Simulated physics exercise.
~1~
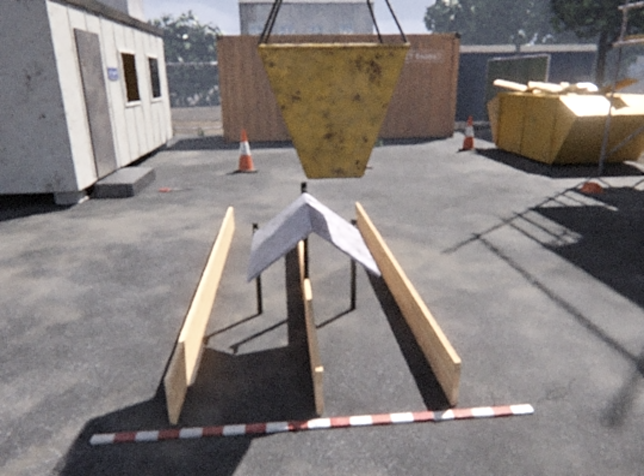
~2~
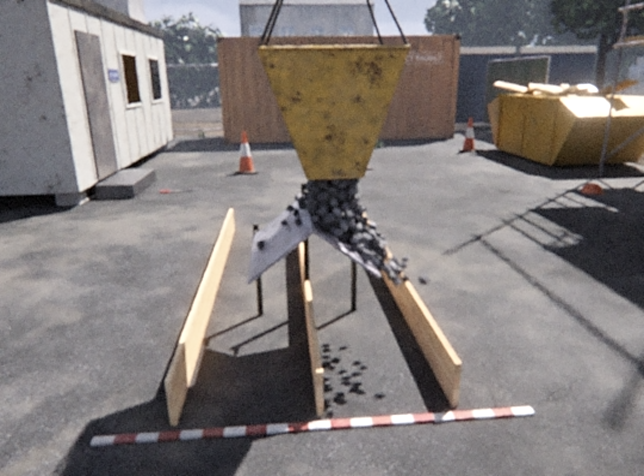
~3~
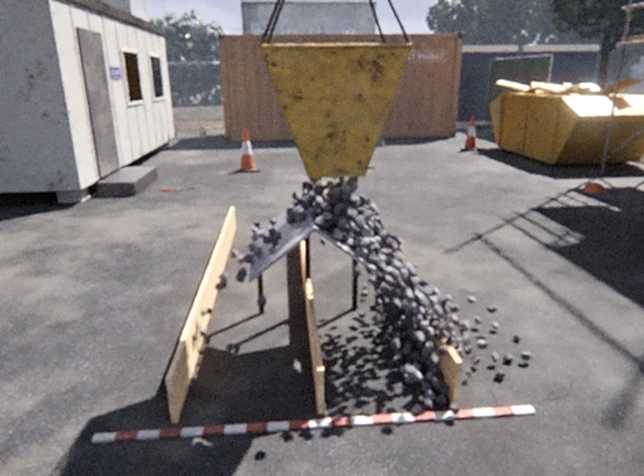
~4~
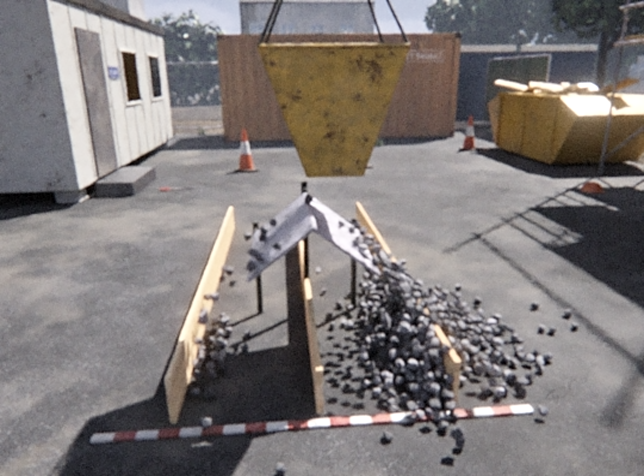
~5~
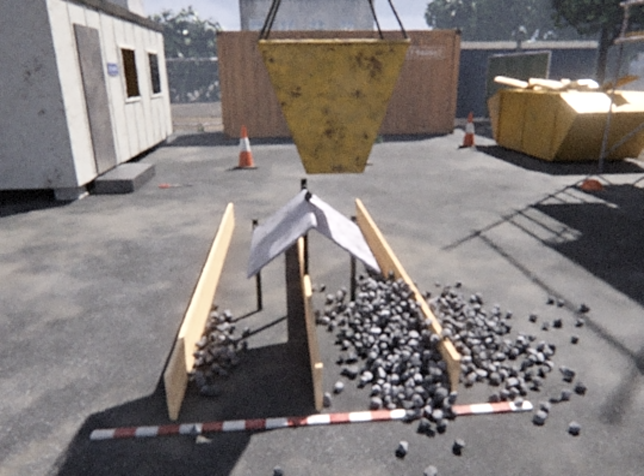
Yellow skip dropping dark stones onto a peaked metal roof, most sliding into the right bay, some spilling beyond, few left.
